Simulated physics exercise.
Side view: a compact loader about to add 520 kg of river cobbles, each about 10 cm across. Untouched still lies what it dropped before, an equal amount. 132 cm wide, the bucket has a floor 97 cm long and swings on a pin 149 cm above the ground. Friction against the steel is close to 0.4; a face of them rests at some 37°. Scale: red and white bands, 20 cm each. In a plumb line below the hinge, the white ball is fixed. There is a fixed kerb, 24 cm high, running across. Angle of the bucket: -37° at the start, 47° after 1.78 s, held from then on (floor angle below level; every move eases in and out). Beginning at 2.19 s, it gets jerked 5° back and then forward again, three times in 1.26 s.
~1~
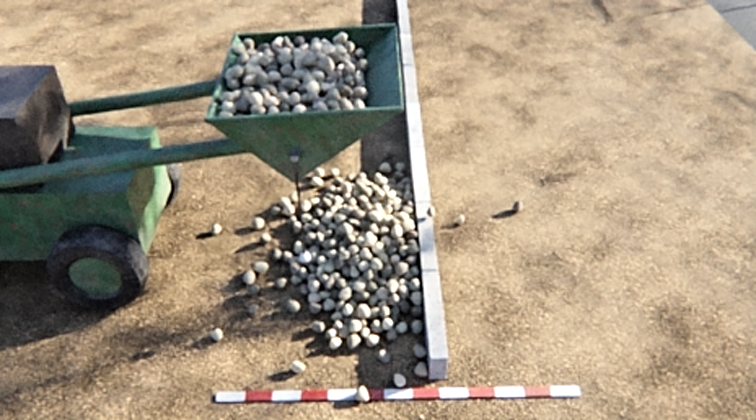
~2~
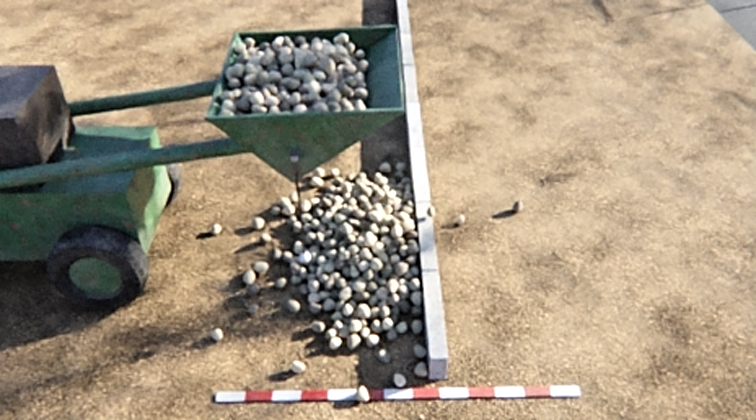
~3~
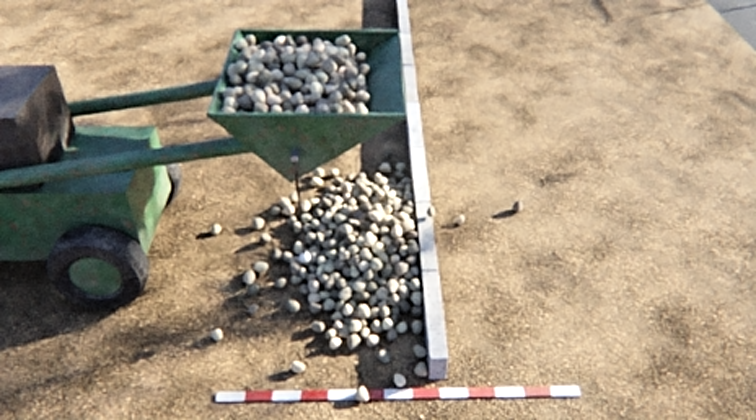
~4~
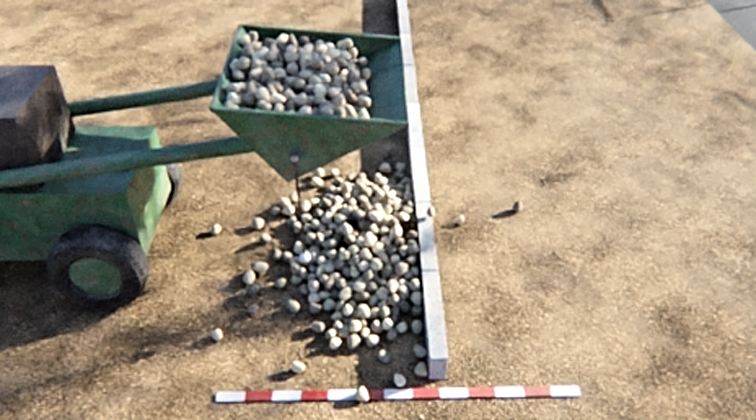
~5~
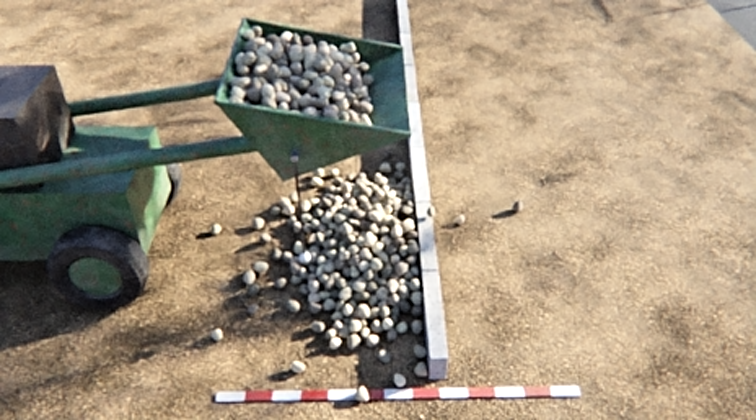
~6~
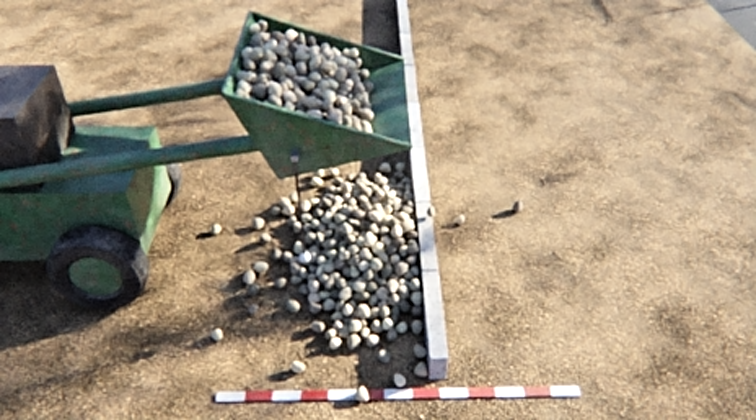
A green loader's bucket full of rounded stones slowly tilts rightward above a stone pile.
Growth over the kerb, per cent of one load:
33 percent.
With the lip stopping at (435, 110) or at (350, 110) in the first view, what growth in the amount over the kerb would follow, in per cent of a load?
Near 70 per cent from the first place, 5 from the second.
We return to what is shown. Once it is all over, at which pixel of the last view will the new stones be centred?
Roughly at pixel (409, 230).
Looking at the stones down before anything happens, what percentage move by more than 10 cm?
Roughly 5 percent.
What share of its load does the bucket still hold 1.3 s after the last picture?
About 15 percent is still in there.
Then, 0.7 s after the last picture the floor is at 34°; in per cent of one load, 95 in the bucket, 104 on this side of the kerb; the foremost stones are at (433, 216).
Then, 1.3 s after the last picture the floor is at 47°; in per cent of one load, 15 in the bucket, 173 on this side of the kerb, 13 over the kerb; the foremost stones are at (479, 235).
Then, 3.3 s after the last picture the floor is at 47°; in per cent of one load, 0 in the bucket, 167 on this side of the kerb, 34 over the kerb; the foremost stones are at (596, 230).
Then, 6.1 s after the last picture the floor is at 47°; in per cent of one load, 0 in the bucket, 167 on this side of the kerb, 34 over the kerb; the foremost stones are at (596, 230). Net gain over the kerb, 33.
